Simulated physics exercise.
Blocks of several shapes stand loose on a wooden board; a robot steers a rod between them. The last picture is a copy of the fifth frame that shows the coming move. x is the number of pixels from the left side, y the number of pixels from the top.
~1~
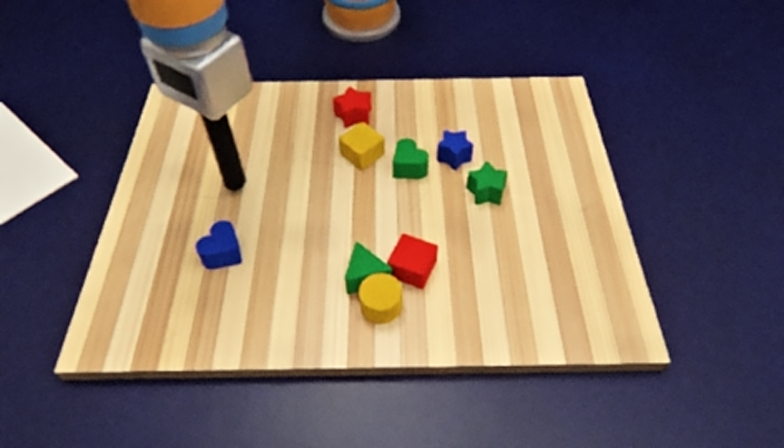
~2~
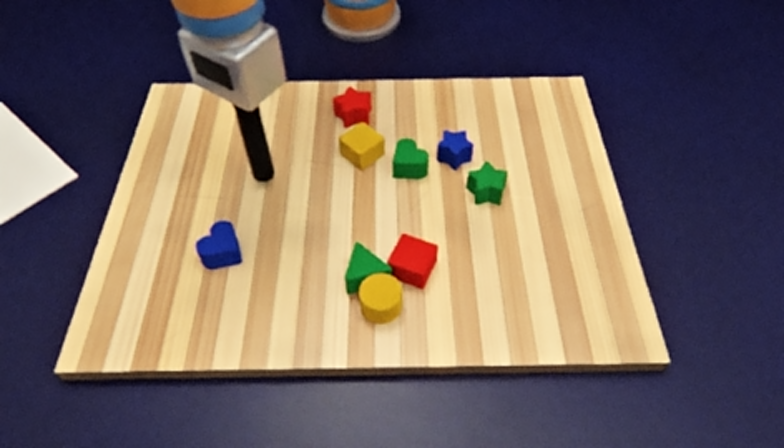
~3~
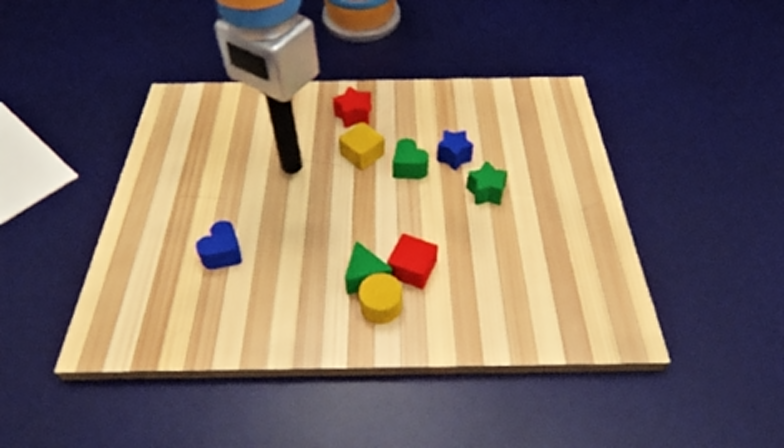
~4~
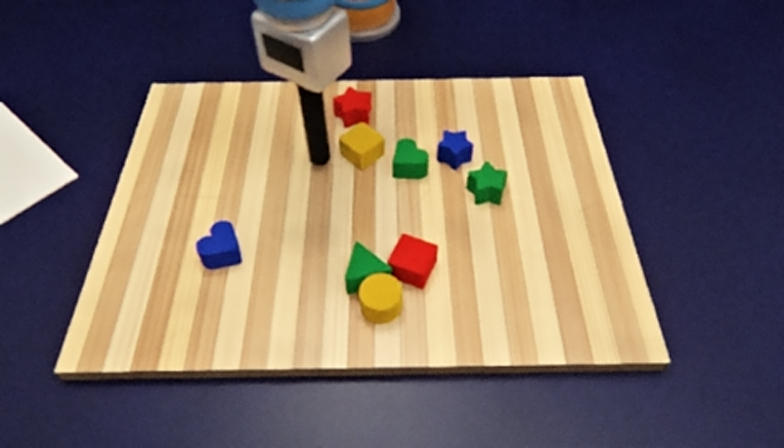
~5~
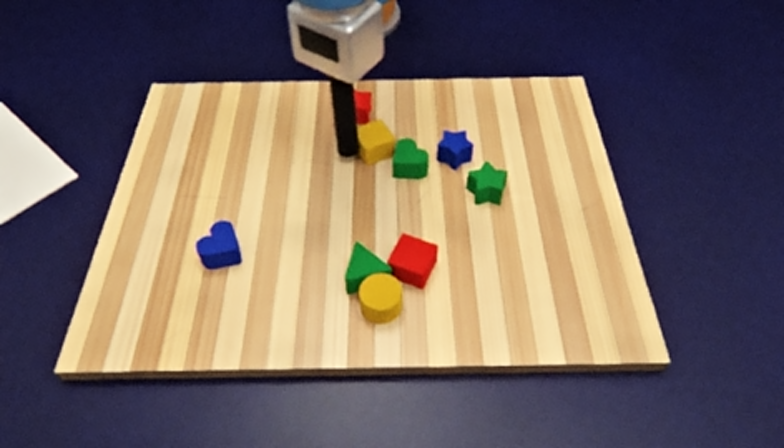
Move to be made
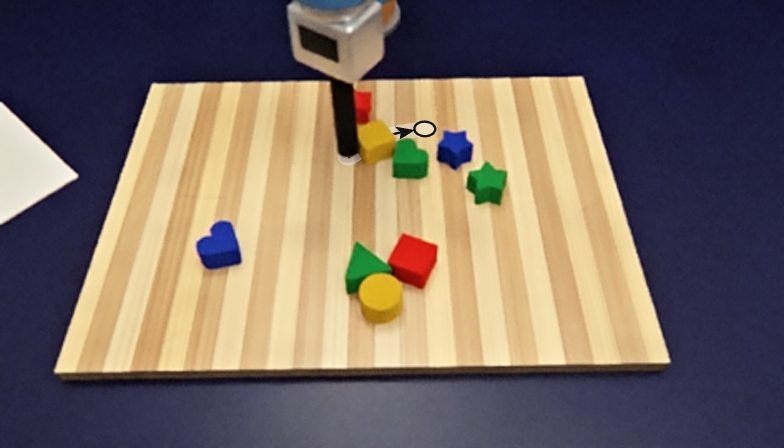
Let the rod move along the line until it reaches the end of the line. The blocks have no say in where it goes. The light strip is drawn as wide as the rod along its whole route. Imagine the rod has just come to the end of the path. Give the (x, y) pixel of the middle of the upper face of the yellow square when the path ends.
The centre of its top will be at (451, 121).
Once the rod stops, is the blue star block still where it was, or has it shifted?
It is shoved along.
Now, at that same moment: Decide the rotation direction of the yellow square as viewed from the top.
The twist is clockwise.
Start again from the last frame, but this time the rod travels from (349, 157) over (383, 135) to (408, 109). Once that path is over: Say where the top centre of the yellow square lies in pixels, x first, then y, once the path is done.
I'd guess (414, 123).
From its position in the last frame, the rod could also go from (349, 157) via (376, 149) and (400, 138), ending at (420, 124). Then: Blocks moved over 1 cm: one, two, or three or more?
I think only one will be displaced.
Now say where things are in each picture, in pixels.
The first frame shows tip of the rod at (235, 182), middles of tops, red star block at (353, 99), yellow square at (362, 138), blue star block at (456, 140).
The second frame shows rod at (264, 174), nothing pushed.
The third frame shows rod at (292, 166), nothing pushed.
The fourth frame shows rod at (320, 158), nothing pushed.
The fifth frame shows rod at (348, 150), red star block partly hidden, yellow square at (374, 134), blue star block at (456, 140).
The line goes from (349, 157) through (371, 143) and (397, 133) to (425, 129).
The first path, step by step. One third of the way, rod at (372, 135); yellow square at (399, 125), turned 30° clockwise.
Two thirds of the way, rod at (397, 126); yellow square at (424, 121), turned 55° clockwise.
At the end, rod at (425, 121); red star block unmoved; yellow square at (451, 121), turned 65° clockwise; blue star block at (464, 144), turned 35° clockwise.
